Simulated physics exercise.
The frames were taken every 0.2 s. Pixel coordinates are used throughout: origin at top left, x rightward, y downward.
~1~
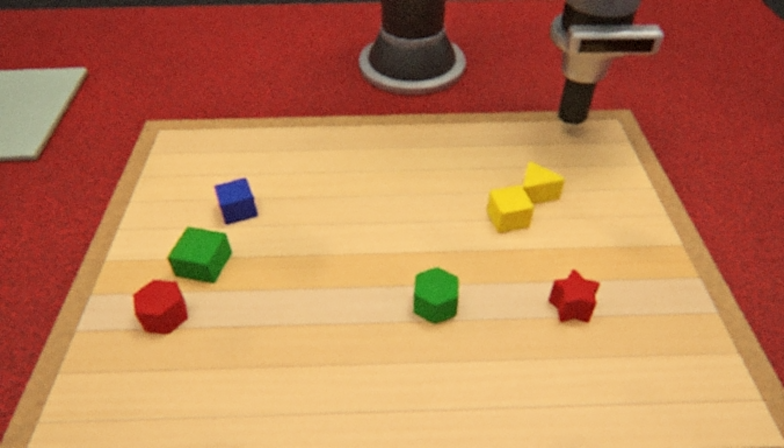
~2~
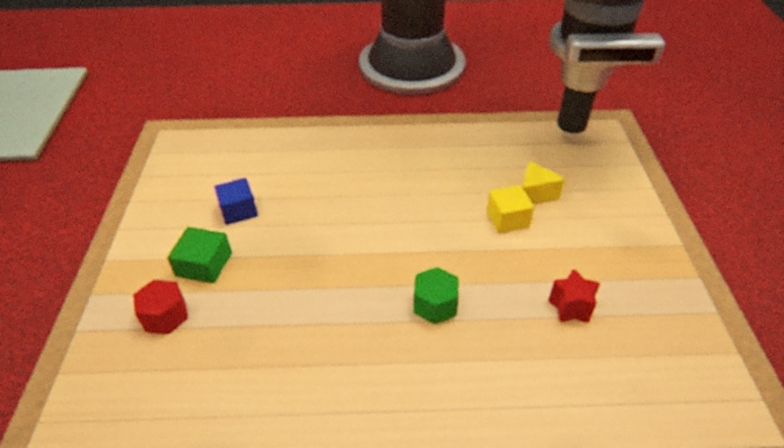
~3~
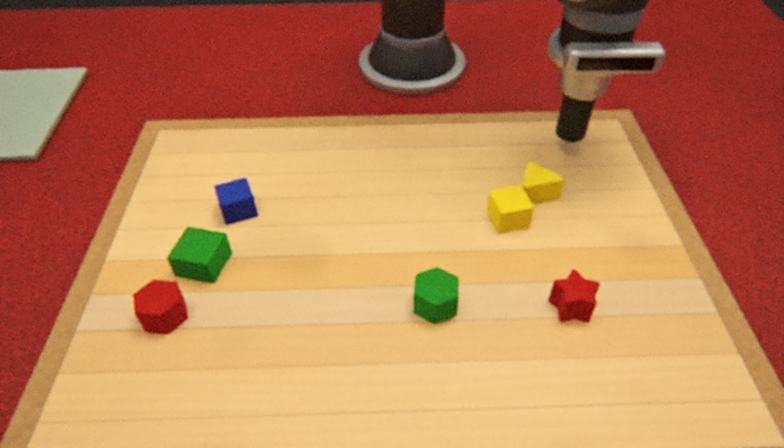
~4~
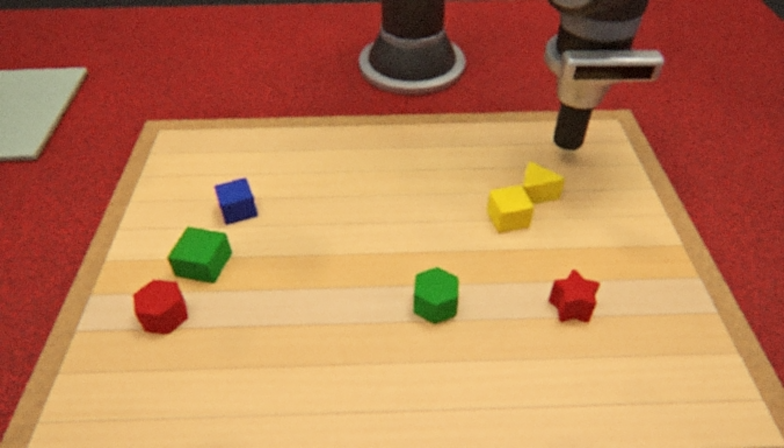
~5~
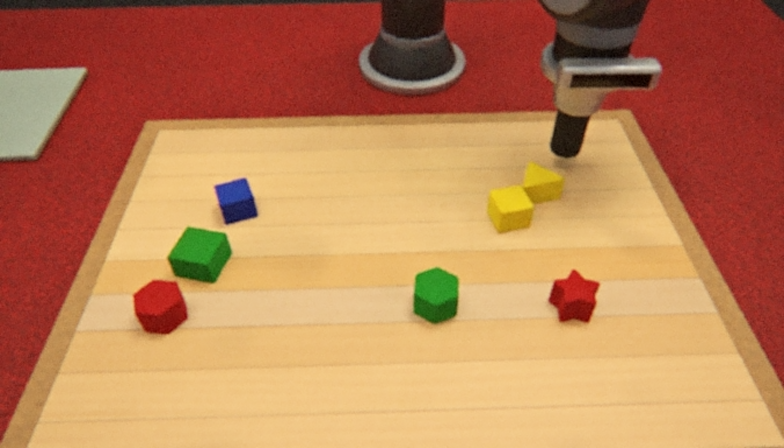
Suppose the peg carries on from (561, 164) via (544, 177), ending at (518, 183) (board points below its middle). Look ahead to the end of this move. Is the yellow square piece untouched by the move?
Final answer: Yes.
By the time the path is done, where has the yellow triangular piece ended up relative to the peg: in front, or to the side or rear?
I think the peg loses the yellow triangular piece somewhere along the way.
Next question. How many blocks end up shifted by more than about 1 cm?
Total moved: One.
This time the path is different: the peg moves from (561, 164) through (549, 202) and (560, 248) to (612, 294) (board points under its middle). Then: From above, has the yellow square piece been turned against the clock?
In short: Yes.
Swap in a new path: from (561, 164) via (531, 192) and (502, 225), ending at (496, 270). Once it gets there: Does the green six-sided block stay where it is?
Yes
On the path given first. Halfway along, peg (547, 163); nothing pushed yet.
At the end, peg (521, 169); yellow square piece unmoved; yellow triangular piece (531, 182), turned 45° anticlockwise.
